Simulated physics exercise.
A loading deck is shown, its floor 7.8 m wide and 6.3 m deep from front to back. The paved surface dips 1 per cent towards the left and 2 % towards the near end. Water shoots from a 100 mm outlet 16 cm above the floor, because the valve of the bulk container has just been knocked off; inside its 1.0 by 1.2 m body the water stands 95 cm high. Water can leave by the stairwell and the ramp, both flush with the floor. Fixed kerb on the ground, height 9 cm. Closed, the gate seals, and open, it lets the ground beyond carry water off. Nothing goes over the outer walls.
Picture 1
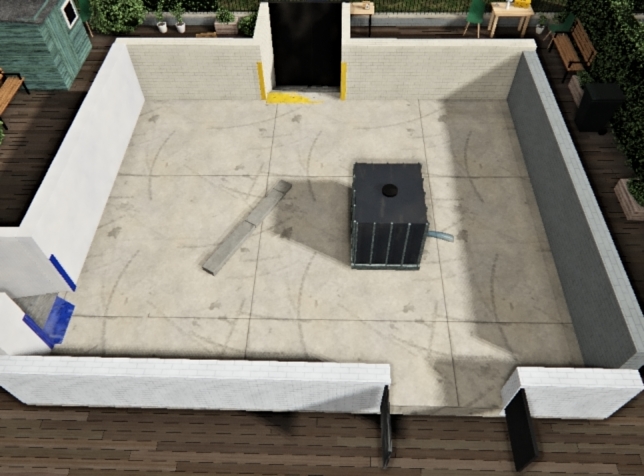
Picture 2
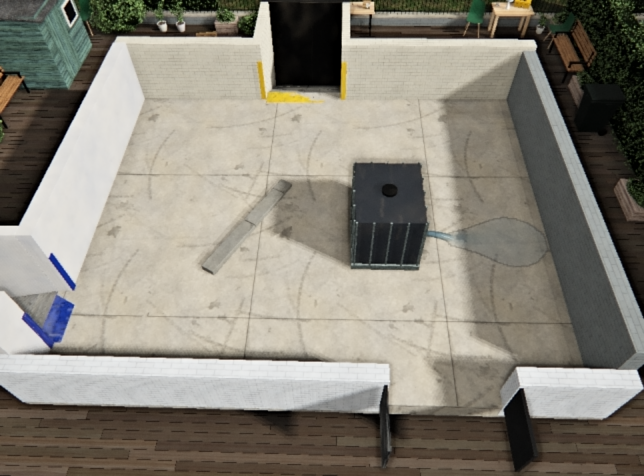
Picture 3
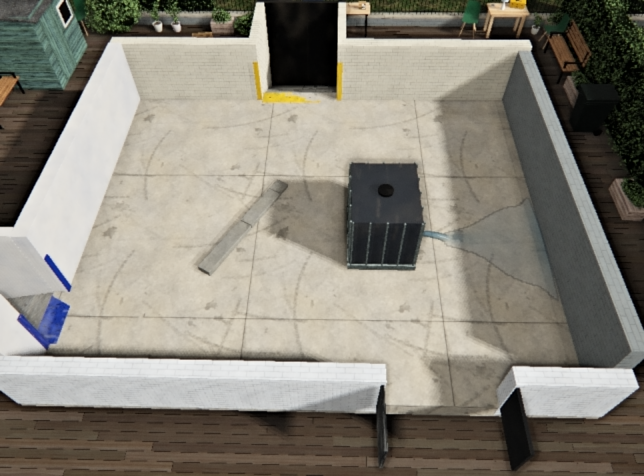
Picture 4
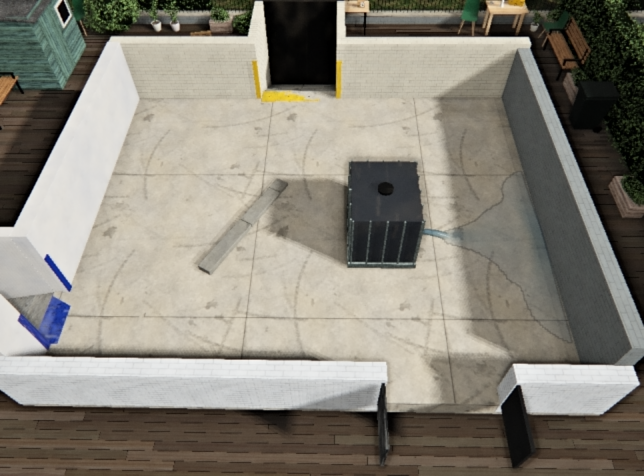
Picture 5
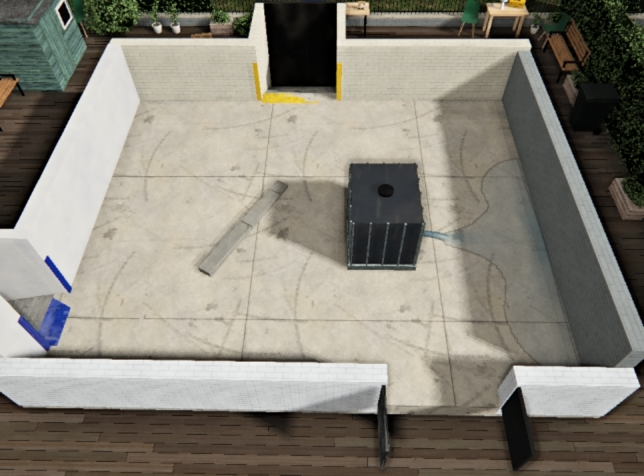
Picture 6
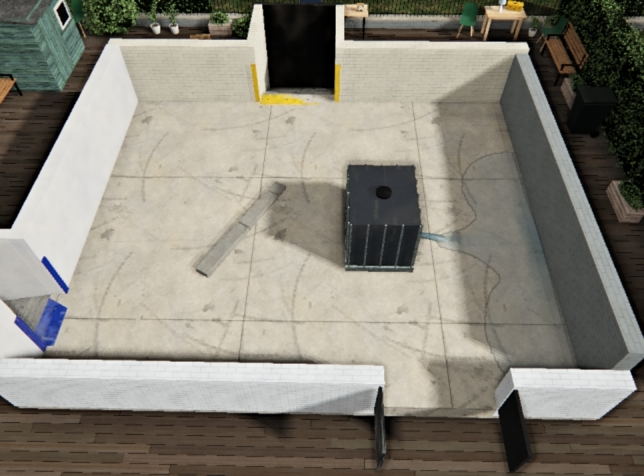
On a walled, pale paved deck seen from above, a thin jet of water starts from the right side of a dark, boxy container. The water spreads into a rounded, faint sheet reaching toward the right wall, then widens along that side, its thin, wavy edge creeping toward the back and front.
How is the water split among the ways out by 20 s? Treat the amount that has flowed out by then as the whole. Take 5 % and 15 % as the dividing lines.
Shares: Gate opening: More than 15 %; stair shaft (marked yellow): Not even 5 %; down ramp (marked blue): Not even 5 %.
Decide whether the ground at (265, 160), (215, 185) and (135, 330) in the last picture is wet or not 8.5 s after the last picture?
Bone dry, bone dry, bone dry.
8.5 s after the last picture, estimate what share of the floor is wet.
About 30 percent of the floor.
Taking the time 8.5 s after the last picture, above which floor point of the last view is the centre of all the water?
I'd put it at around pixel (452, 269).
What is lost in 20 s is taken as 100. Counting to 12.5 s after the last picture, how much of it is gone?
By then, roughly 65 per cent.
Then, 1.5 s after the last picture water covers 15 % of the floor and is deepest (8 cm) near (531, 245); gone so far, the gate opening 0 %, the stair shaft (marked yellow) 0 %, the down ramp (marked blue) 0 %.
Then, 4.5 s after the last picture water covers 25 % of the floor and is deepest (7 cm) near (531, 245); gone so far, the gate opening 3 %, the stair shaft (marked yellow) 0 %, the down ramp (marked blue) 0 %.
Then, 8.5 s after the last picture water covers 30 % of the floor and is deepest (6 cm) near (531, 245); gone so far, the gate opening 9 %, the stair shaft (marked yellow) 0 %, the down ramp (marked blue) 0 %.
Then, 12.5 s after the last picture water covers 40 % of the floor and is deepest (6 cm) near (531, 245); gone so far, the gate opening 16 %, the stair shaft (marked yellow) 0 %, the down ramp (marked blue) 0 %.
Then, 16.5 s after the last picture water covers 45 % of the floor and is deepest (5 cm) near (445, 244); gone so far, the gate opening 24 %, the stair shaft (marked yellow) 0 %, the down ramp (marked blue) 0 %.
